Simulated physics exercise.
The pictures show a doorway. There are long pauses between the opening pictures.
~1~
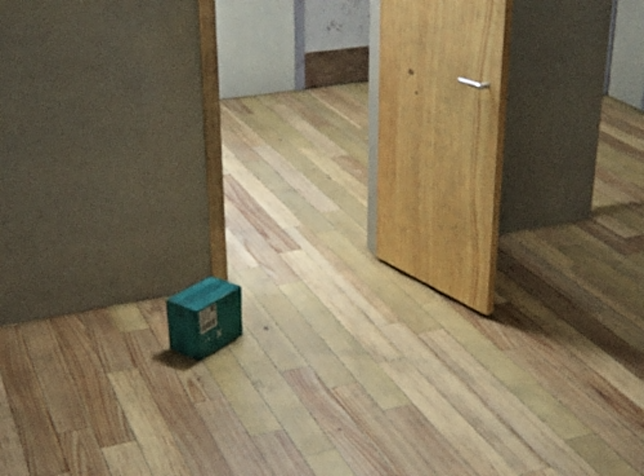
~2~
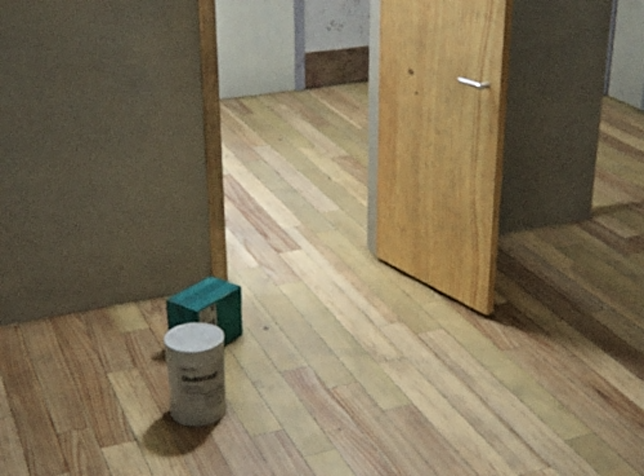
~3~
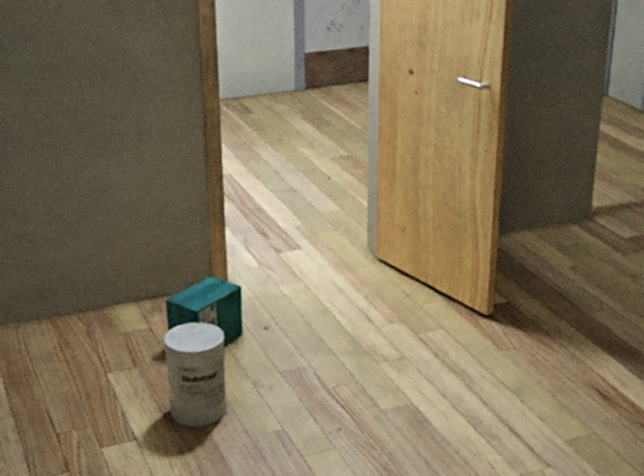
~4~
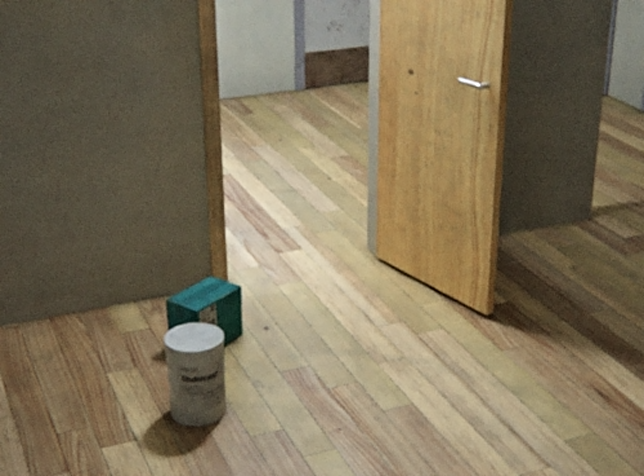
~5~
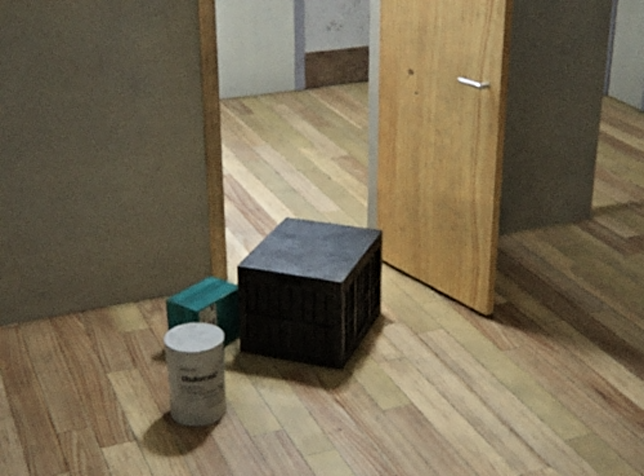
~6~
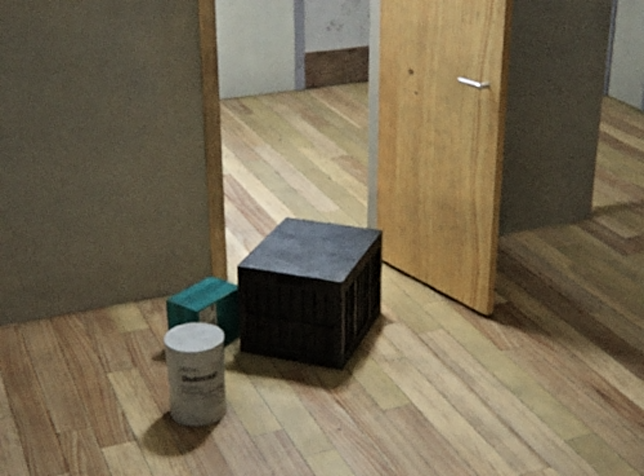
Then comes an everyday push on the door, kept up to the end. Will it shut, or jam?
As it turns out, it is blocked.
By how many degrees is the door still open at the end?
Some 70° open.
Then, 0.50 s later than the last frame, door 92° open.
Then, 0.80 s later than the last frame, door 76° open.
When it is over, door 68° open; all 3 as before. End places, in pixels of the last picture, black chest near (312, 290).
